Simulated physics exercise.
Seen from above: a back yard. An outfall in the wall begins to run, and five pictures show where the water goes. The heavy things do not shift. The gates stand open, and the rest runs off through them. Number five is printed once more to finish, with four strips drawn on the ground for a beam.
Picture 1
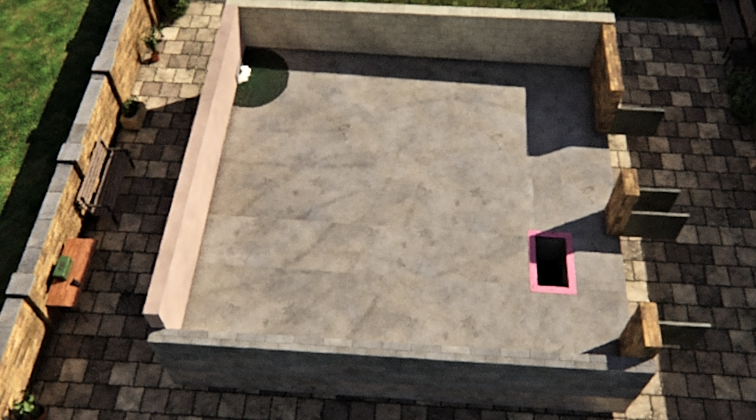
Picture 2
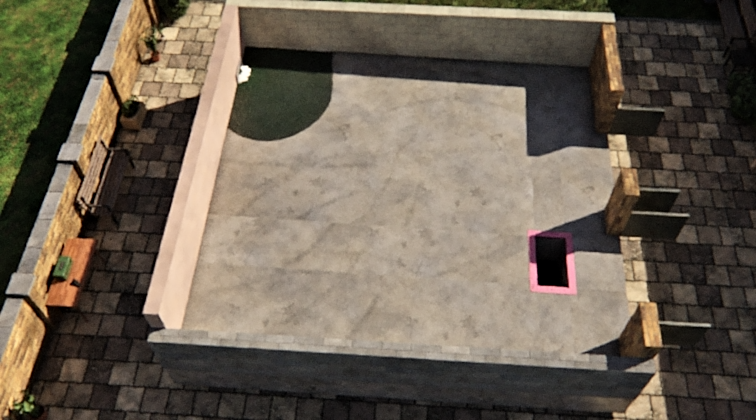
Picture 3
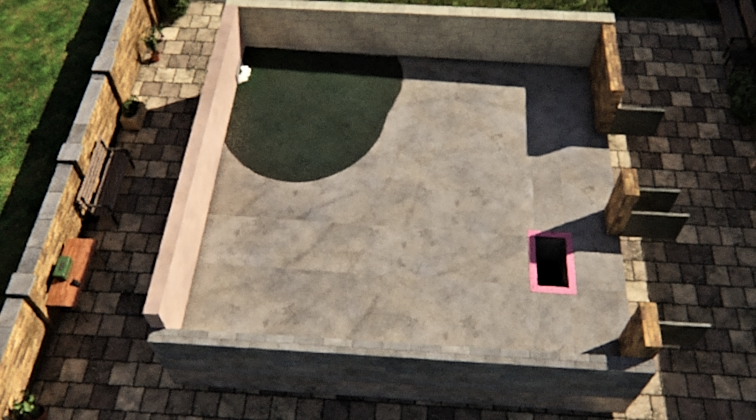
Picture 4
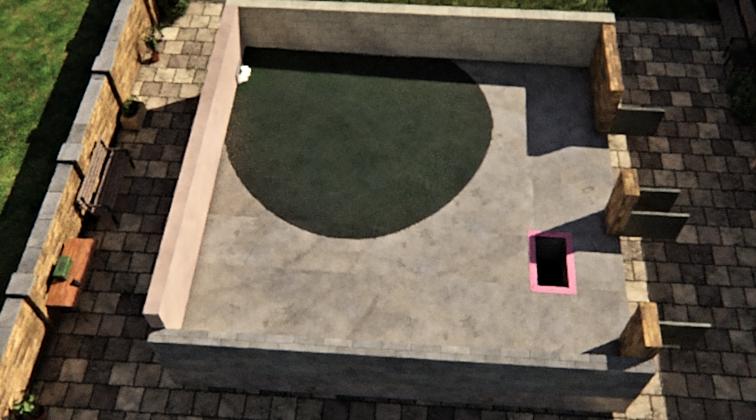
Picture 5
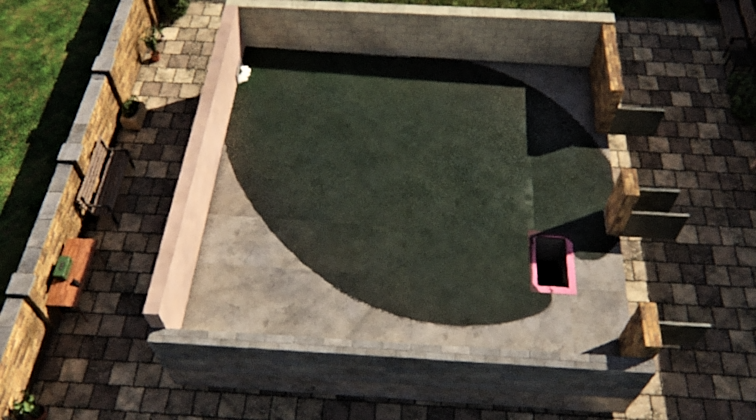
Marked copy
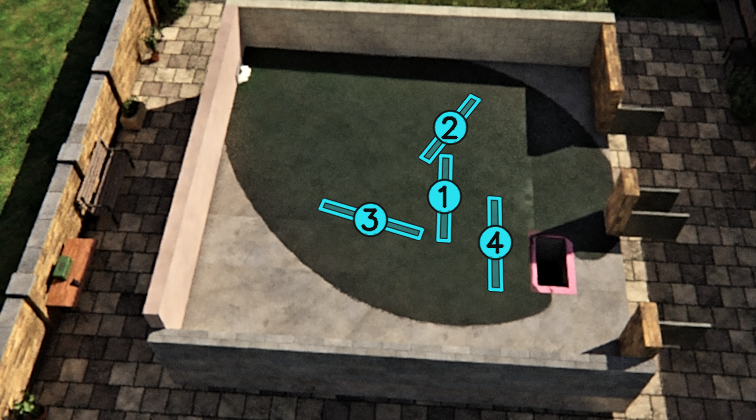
We see a walled back yard from above, where a dark green patch spreads from the upper left corner across the pale paved ground, widening toward the lower right until it reaches the pink-edged drain and an open gate.
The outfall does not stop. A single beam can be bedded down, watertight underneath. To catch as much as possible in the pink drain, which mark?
3 is best.
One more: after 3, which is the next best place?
It is 2.
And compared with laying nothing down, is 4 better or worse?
It is worse.
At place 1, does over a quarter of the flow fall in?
No.
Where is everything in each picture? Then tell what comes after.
Outfall at (238, 71); pink drain at (552, 262); open gate at (613, 284); open gate at (600, 170); water covers 3 % of the ground and shows as far out as (281, 86); pink drain still dry.
Water covers 9 % of the ground and shows as far out as (315, 115); pink drain still dry.
Water covers 19 % of the ground and shows as far out as (370, 146); pink drain still dry.
Water covers 38 % of the ground and shows as far out as (488, 134); pink drain still dry.
Water covers 67 % of the ground and shows as far out as (600, 249); pink drain taking water.
On the marked copy, 1 from (443, 240) to (445, 155); 2 from (425, 159) to (474, 97); 3 from (322, 204) to (420, 234); 4 from (495, 289) to (494, 198).
With 1, about 11 % of the stream runs into the pink drain, about 88 % out by the gates.
With 2, about 21 % of the stream runs into the pink drain, about 78 % out by the gates.
With 3, about 33 % of the stream runs into the pink drain, about 67 % out by the gates.
With 4, about 11 % of the stream runs into the pink drain, about 88 % out by the gates.
